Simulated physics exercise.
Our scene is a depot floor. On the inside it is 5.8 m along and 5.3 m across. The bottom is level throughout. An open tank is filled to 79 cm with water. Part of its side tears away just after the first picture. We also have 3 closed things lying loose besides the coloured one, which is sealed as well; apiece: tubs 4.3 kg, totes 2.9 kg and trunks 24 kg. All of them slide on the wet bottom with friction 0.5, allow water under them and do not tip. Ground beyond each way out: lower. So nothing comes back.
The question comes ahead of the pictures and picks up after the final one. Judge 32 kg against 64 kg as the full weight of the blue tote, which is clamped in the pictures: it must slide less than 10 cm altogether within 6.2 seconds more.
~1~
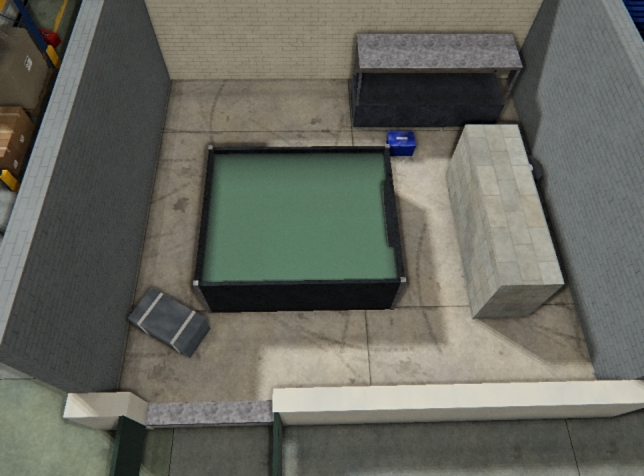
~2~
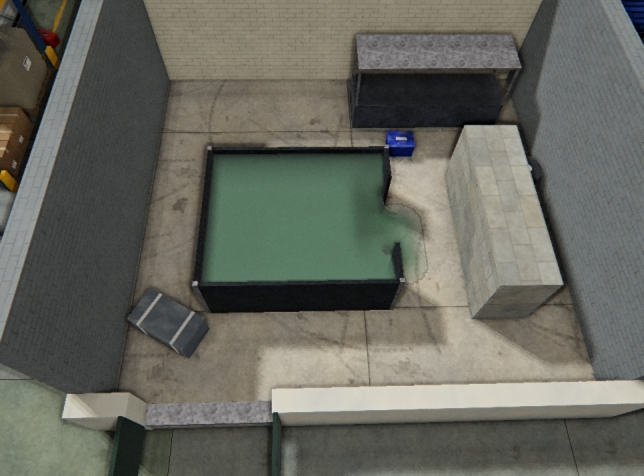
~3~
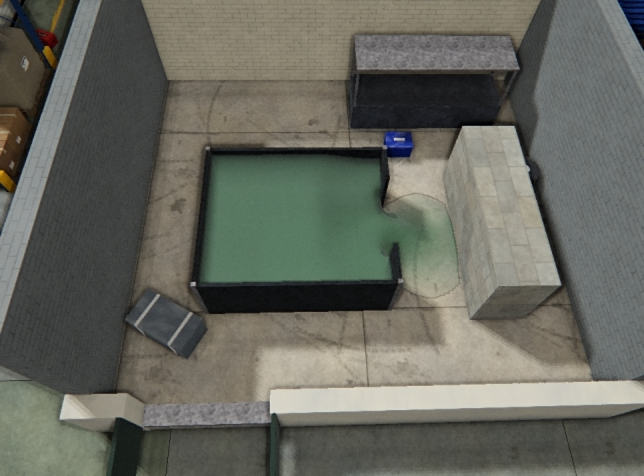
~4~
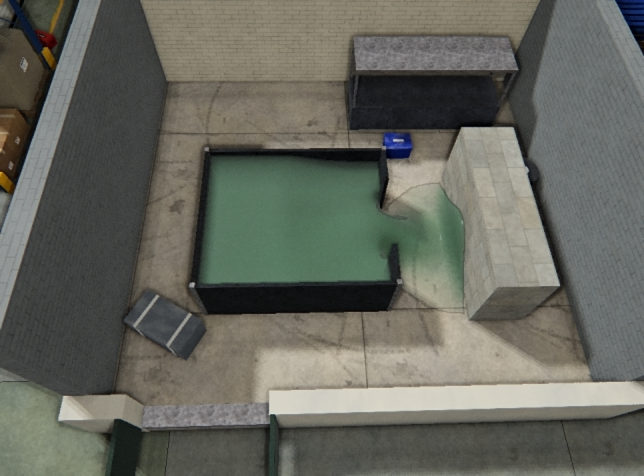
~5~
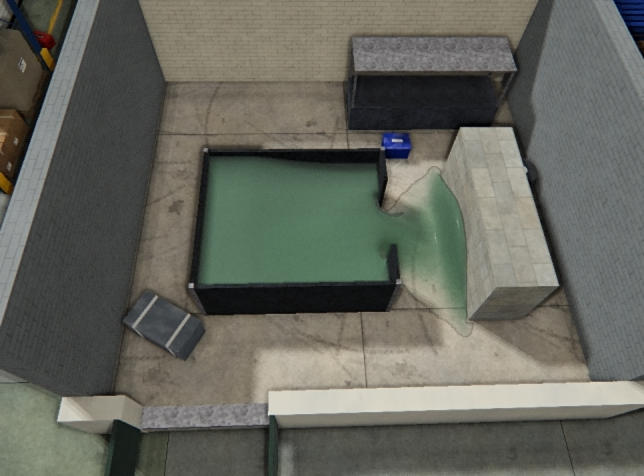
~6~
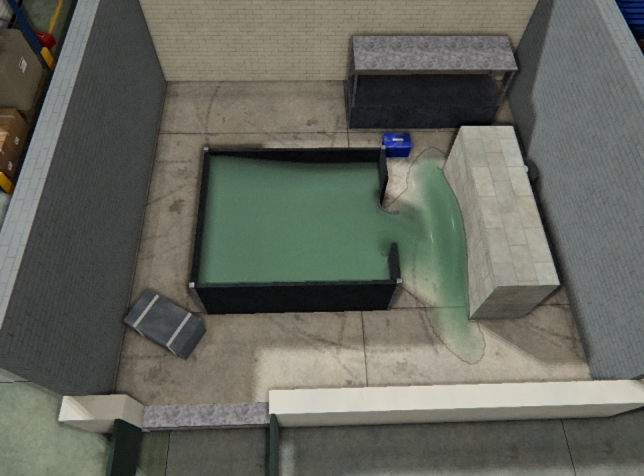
Result: Heavy only.
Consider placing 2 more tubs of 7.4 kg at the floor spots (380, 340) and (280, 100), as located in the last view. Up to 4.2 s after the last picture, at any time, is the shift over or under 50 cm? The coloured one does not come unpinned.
Taking them in that order, they come out larger and lesser.
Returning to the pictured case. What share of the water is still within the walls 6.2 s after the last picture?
Around 96 per cent of the water is still in there.
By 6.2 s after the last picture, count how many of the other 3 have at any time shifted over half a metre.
By my count, 3.
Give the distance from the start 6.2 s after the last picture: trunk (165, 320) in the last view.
In turn, that comes to 150 cm.
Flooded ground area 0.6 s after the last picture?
Roughly 10.5 m2.
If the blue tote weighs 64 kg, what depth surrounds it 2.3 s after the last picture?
Close to 16 cm deep.
Then, 0.6 s after the last picture the blue tote would be 8 cm from its start with 32 kg and 0 cm from its start with 64 kg; 12 cm of water round it then.
Then, 2.3 s after the last picture the blue tote would be 177 cm from its start with 32 kg and 0 cm from its start with 64 kg; 16 cm of water round it then.
Then, 4.2 s after the last picture the blue tote would be 185 cm from its start with 32 kg and 0 cm from its start with 64 kg; 13 cm of water round it then.
Then, 6.2 s after the last picture the blue tote would be 185 cm from its start with 32 kg and 0 cm from its start with 64 kg; 11 cm of water round it then.
